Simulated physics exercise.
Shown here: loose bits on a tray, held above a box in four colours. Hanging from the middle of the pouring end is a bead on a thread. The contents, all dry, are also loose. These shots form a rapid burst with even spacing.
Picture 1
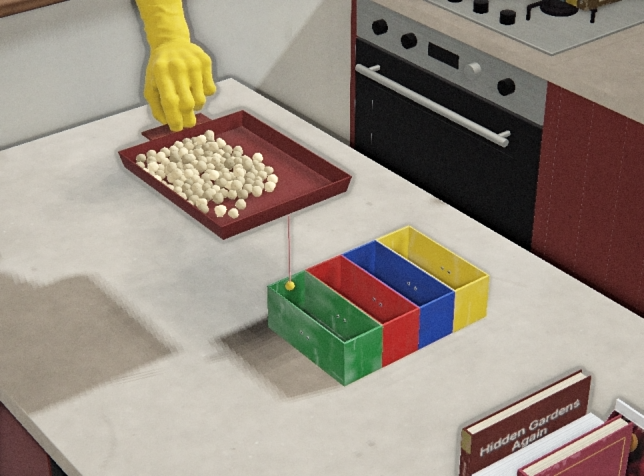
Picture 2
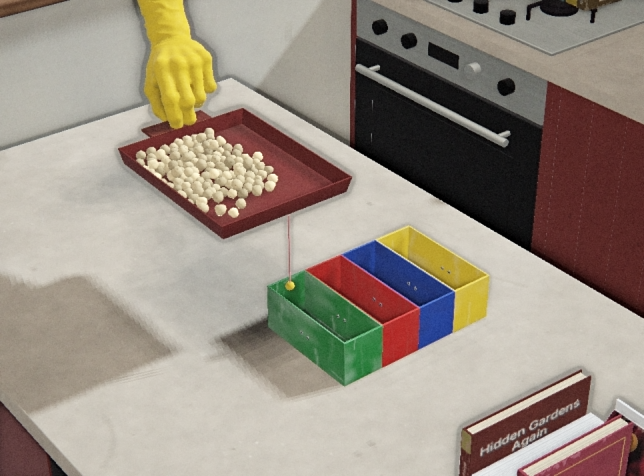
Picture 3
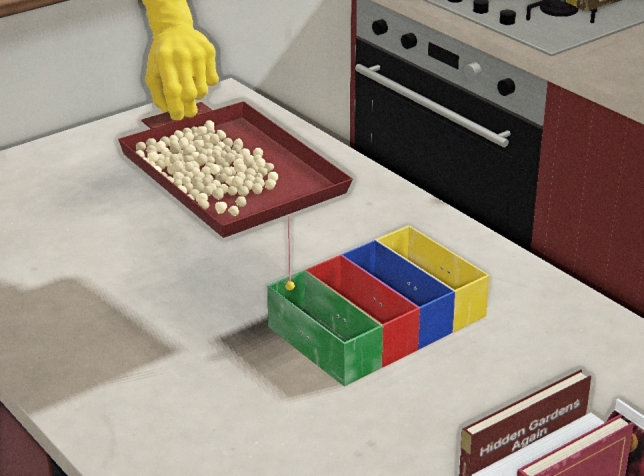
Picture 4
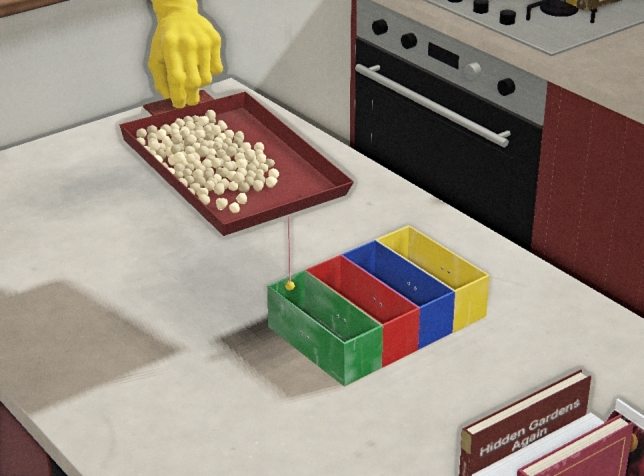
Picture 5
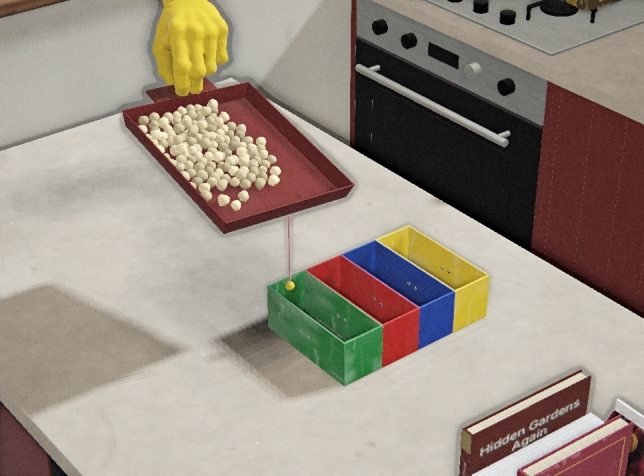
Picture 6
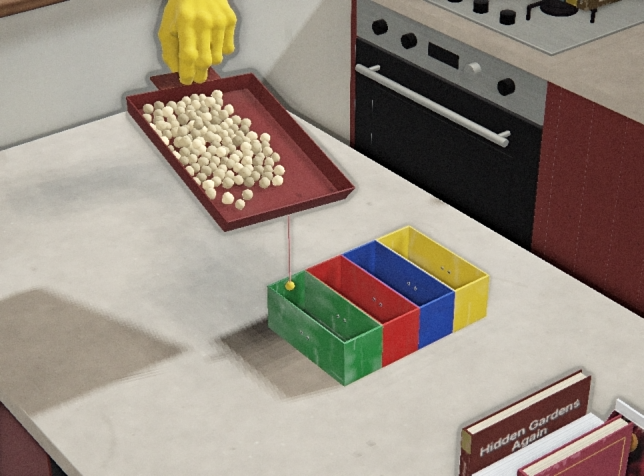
At first, a yellow-gloved hand holds a dark red tray of pale, round nuts level above a box with green, red, blue and yellow cells. The hand then raises the back of the tray, steepening its slope with the right corner lowest, and finally a few nuts shift.
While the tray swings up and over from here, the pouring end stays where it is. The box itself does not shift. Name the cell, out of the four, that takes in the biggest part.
Red.
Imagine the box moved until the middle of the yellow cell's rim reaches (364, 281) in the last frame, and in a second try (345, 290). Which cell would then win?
So the first one goes to the cell in yellow and the second to the cell in yellow.
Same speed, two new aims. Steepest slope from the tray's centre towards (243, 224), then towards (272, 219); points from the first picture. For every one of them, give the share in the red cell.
Respectively 0 % and 10 %.
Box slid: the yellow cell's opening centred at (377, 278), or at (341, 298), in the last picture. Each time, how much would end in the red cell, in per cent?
I'd expect some 10 percent, and then some 0 percent.
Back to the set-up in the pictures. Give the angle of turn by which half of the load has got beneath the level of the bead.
Around 105 degrees of turn.
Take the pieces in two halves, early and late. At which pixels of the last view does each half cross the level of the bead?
Close to (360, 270), then close to (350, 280).
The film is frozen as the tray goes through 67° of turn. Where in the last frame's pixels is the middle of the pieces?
About (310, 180).
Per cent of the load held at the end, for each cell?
Result, per cent by cell: Green 30; red 60; blue 10; yellow 0.
Soon, tray tipped steeply; most on the tray; a stray few in the red cell; a stray few in the green cell; a stray few in the blue cell; a small part falling or outside the box.
A while on, tray tipped past a quarter turn; about a quarter on the tray; about a third in the red cell; a small part in the green cell; a small part in the blue cell; about a quarter falling or outside the box.
Towards the end, tray tipped past a quarter turn; about two thirds in the red cell; about a quarter in the green cell; a small part in the blue cell; a stray few falling or outside the box.
Finally, tray tipped past a quarter turn; about two thirds in the red cell; about a quarter in the green cell; a small part in the blue cell; none in the yellow cell; a stray few outside the box.
